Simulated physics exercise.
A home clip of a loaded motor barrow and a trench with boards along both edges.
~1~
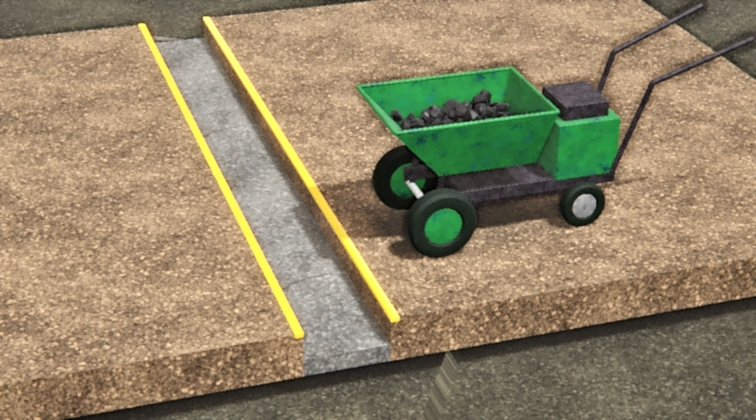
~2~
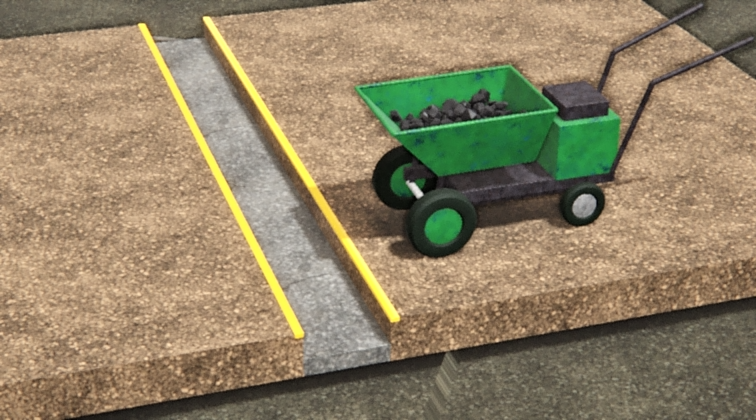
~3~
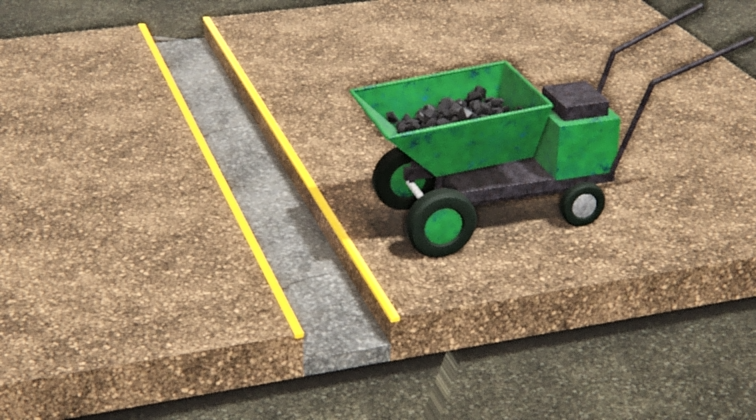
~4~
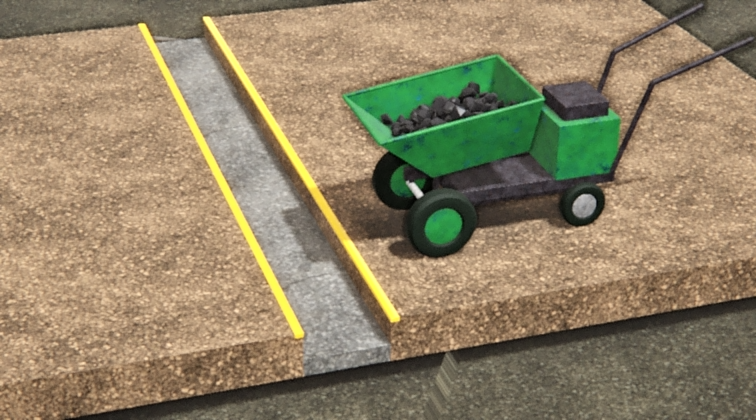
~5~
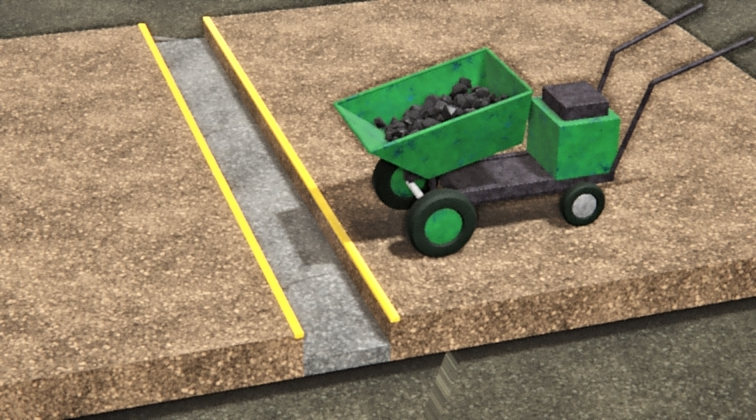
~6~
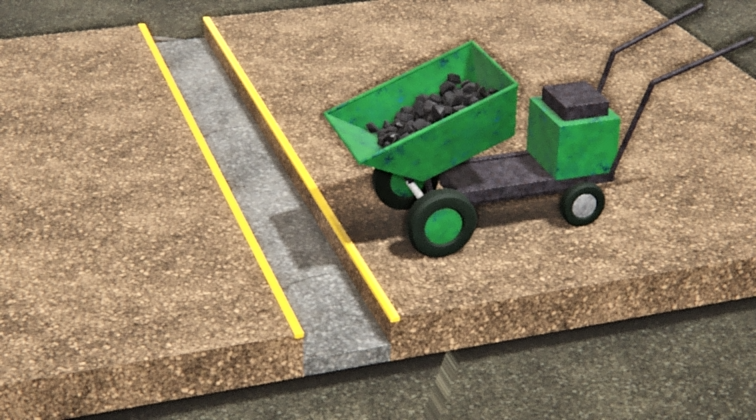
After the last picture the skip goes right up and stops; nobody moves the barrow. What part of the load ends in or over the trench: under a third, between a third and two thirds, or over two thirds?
Between the edges lies more than two thirds of the load.
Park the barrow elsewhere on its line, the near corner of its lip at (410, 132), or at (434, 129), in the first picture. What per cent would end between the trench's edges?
Roughly 90 per cent, and 90 per cent.
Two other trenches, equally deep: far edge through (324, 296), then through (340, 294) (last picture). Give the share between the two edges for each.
The first gives 20 %, the second 0 %.
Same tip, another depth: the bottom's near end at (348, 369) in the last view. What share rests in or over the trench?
Some 100 per cent.
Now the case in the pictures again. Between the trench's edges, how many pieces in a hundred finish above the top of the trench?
Near 10 %.
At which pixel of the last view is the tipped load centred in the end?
At about (291, 269).
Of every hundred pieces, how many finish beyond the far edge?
Close to 5 per cent.
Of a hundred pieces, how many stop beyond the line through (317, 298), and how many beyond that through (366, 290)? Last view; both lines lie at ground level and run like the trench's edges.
About 40 and 80 per cent.
Shortly afterwards, skip tipped steeply; the whole lot in the skip.
Next, skip tipped right over; the bulk in the skip; near a quarter in or heaped over the trench.
Some moments later, skip tipped right over; near a quarter in the skip; the bulk in or heaped over the trench; only a few beyond it.
In the end, skip tipped right over; near a quarter in the skip; the bulk in or heaped over the trench; only a few beyond it.
